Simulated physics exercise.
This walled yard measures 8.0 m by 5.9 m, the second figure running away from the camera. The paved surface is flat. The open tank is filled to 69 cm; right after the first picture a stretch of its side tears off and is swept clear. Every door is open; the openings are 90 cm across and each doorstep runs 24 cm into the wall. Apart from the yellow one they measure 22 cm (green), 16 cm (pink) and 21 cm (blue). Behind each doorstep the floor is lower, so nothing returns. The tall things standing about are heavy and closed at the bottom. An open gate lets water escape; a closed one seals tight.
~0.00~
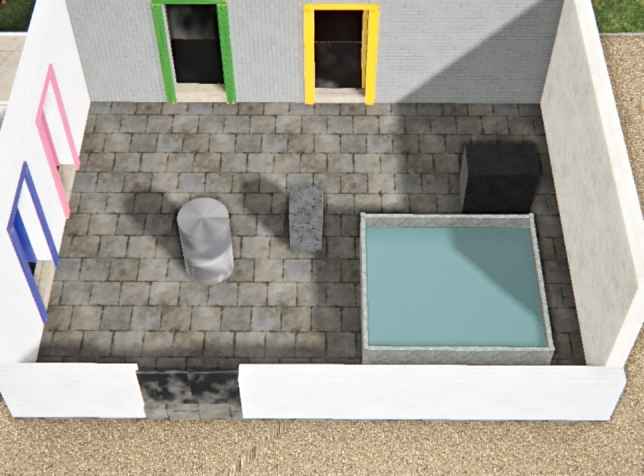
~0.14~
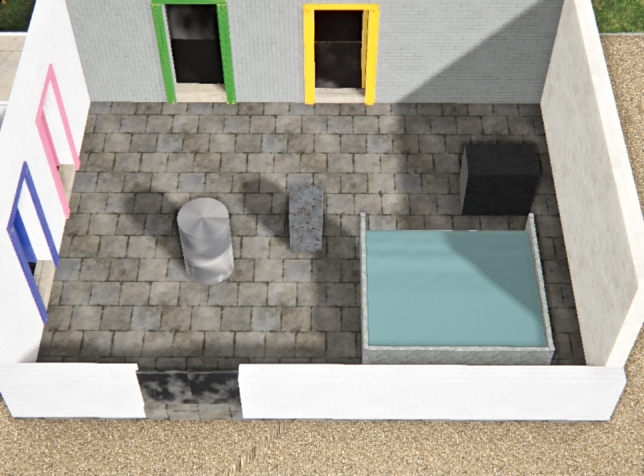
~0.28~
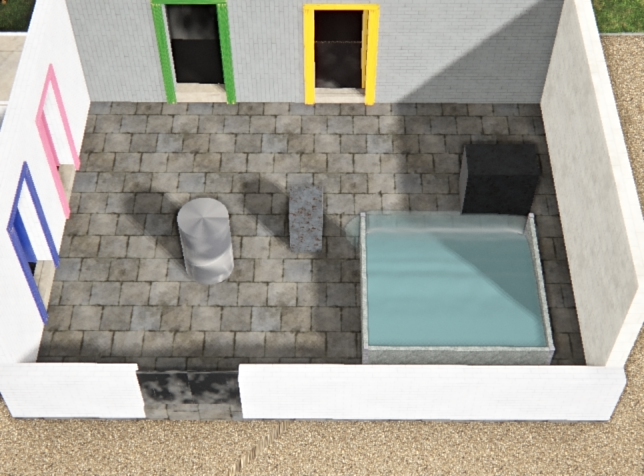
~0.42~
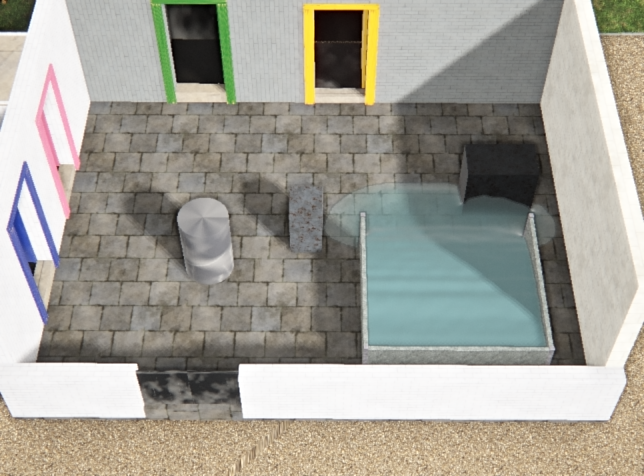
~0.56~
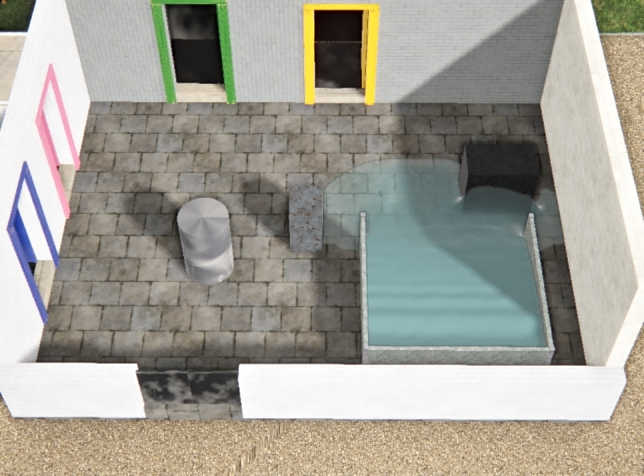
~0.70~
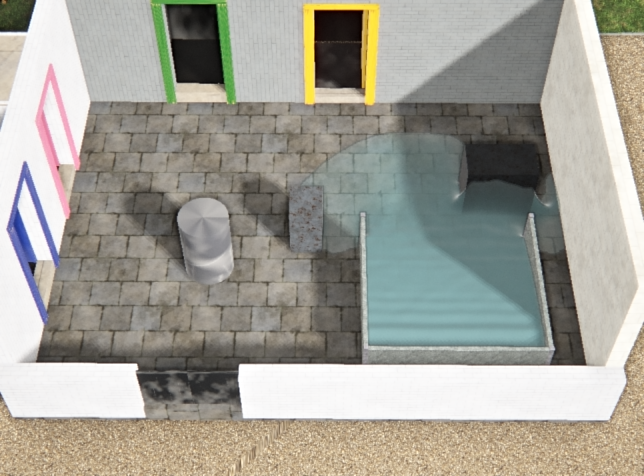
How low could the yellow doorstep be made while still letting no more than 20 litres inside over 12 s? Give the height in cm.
About 28 cm.
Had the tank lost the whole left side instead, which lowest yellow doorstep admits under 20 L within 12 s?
Then roughly 7.0 cm.
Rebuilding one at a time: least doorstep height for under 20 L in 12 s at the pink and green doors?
Roughly 12.0 cm at pink and 9.5 cm at green.
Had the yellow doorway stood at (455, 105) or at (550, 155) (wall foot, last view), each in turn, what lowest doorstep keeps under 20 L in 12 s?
Roughly 25 and 17 cm.
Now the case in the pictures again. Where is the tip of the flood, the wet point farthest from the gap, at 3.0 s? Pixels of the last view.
Near (90, 106).
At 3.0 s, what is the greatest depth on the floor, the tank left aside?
Roughly 36 cm.
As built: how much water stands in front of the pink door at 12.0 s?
Roughly 8.5 cm deep.
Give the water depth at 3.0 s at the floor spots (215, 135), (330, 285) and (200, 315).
Roughly 11, 0 and 0 cm, in turn.
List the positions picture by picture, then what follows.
The first picture shows the open tank at (452, 282) is whole and still, 69 cm deep; the yellow door at (341, 60) is dry.
In the second picture, water pours out on the far side and has run 0.2 m, to a hidden place; about 9 cm deep outside, 69 cm at the back.
In the third picture, the gap is on the far side, the front 0.7 m out at (367, 215); the back of the open tank holds 69 cm.
In the fourth picture, the gap is on the far side, the front 1.3 m out at (377, 187); the back of the open tank holds 69 cm.
In the fifth picture, the gap is on the far side, the front 1.8 m out at (380, 163); the back of the open tank holds 67 cm.
In the sixth picture, the front is at (383, 137), 2.4 m from the gap on the far side; 6.4 m2 of floor is wet, 59 cm left at the back; the yellow door at (341, 60), 3.6 m from the gap, is still 1.1 m from the nearest water.
After 1.4 s water covers 30 % of the floor, deepest (48 cm) near (479, 219); 14 cm at the yellow door, 5 litres in over its 12 cm doorstep.
After 3.0 s water covers 50 % of the floor, deepest (36 cm) near (538, 108); 26 cm at the yellow door, 156 litres in over its 12 cm doorstep.
After 12.0 s water covers 100 % of the floor, deepest (15 cm) near (334, 395); 7 cm at the yellow door, 229 litres in over its 12 cm doorstep.
At the yellow door as built, the water arrived by 1.1 s and peaked near 31 cm at 2.2 s.
With a doorstep of 26 cm, 30 litres would have come in within the 12 s; with 30 cm, 12 litres. So under 20 litres takes about 28 cm.
